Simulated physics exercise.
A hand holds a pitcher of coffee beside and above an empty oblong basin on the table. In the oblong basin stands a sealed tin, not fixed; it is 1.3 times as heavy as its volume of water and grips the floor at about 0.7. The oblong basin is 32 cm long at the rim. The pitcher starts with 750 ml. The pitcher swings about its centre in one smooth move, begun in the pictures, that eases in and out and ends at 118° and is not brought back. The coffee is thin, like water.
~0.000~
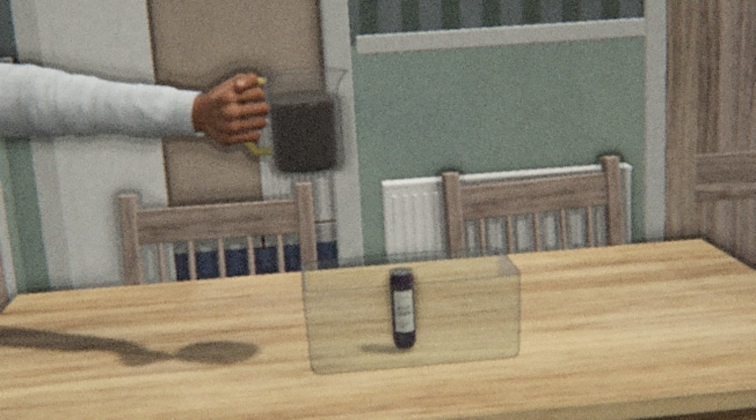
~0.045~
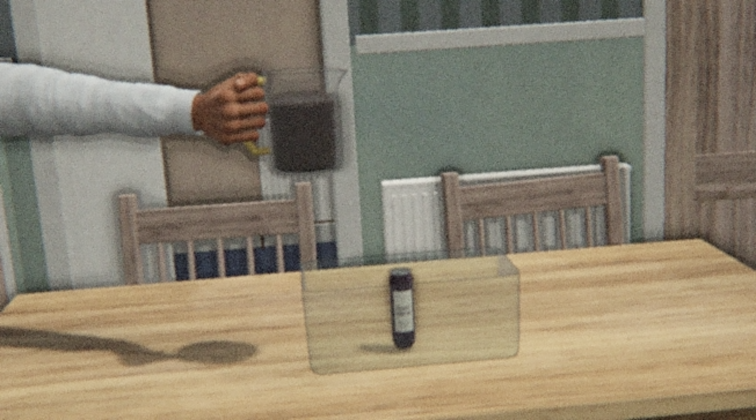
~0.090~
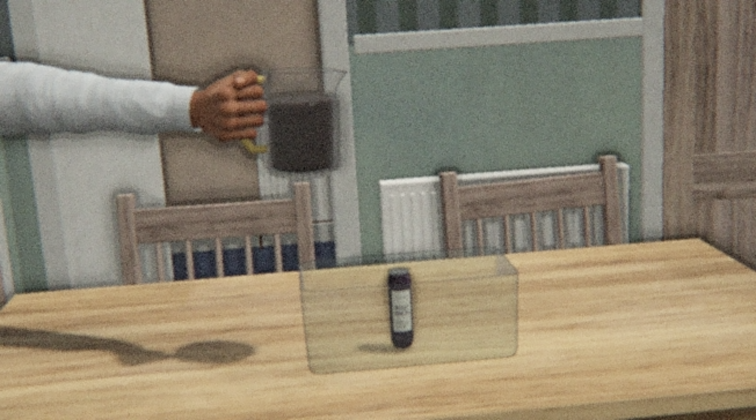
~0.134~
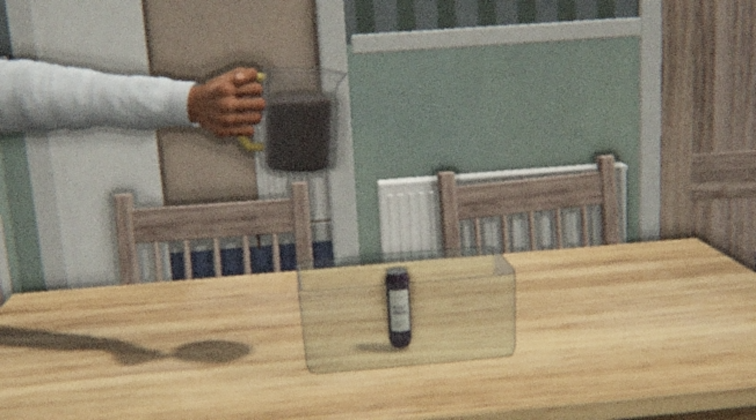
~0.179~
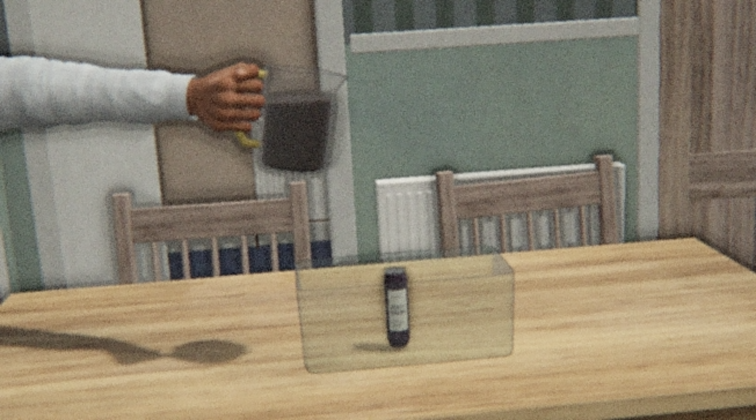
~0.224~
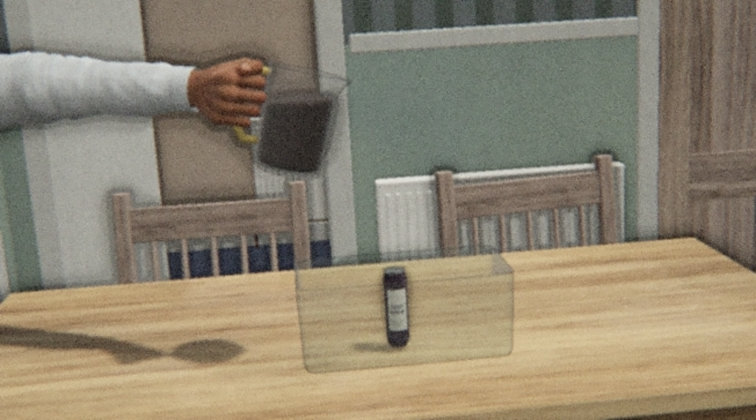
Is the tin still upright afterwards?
The tin remains upright.
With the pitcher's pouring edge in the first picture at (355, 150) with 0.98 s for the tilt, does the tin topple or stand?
Then it goes over.
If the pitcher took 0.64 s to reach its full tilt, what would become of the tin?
Then it remains upright.
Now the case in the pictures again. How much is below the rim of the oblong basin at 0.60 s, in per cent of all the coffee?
Near 0 in a hundred.
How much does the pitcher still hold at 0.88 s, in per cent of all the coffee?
About 24 per cent.
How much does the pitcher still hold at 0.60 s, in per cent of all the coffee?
About 88 per cent.
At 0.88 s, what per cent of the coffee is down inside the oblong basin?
About 40 per cent.
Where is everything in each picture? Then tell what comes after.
It leans 0°; its right rim is at (348, 69); the coffee meets the walls at (268, 104) and (335, 99); the oblong basin's rim runs from (302, 278) to (510, 261); the tin's top is at (401, 275), in the first frame.
It leans 1°; its right rim is at (348, 69); the coffee meets the walls at (268, 103) and (335, 99), in the second frame.
It leans 2°; its right rim is at (348, 71); the coffee meets the walls at (266, 103) and (333, 99), in the third frame.
It leans 5°; its right rim is at (348, 73); the coffee meets the walls at (265, 102) and (332, 98), in the fourth frame.
It leans 9°; its right rim is at (350, 76); the coffee meets the walls at (265, 103) and (332, 98), in the fifth frame.
It leans 15°; its right rim is at (353, 81); the coffee meets the walls at (265, 104) and (333, 99), in the sixth frame.
Then, 0.60 s in, the tilt is 80° and 88 per cent is still to pour; the tin stands where it began.
Then, 0.88 s in, the tilt is 115° and 23 per cent is still to pour; the tin stands where it began.
Then, 1.17 s in, the tilt is 118° and 0 per cent is still to pour; the tin stands where it began.
Then, 1.48 s in, the tilt is 118° and 0 per cent is still to pour; the tin stands where it began.
Finally, the tin stands where it began.
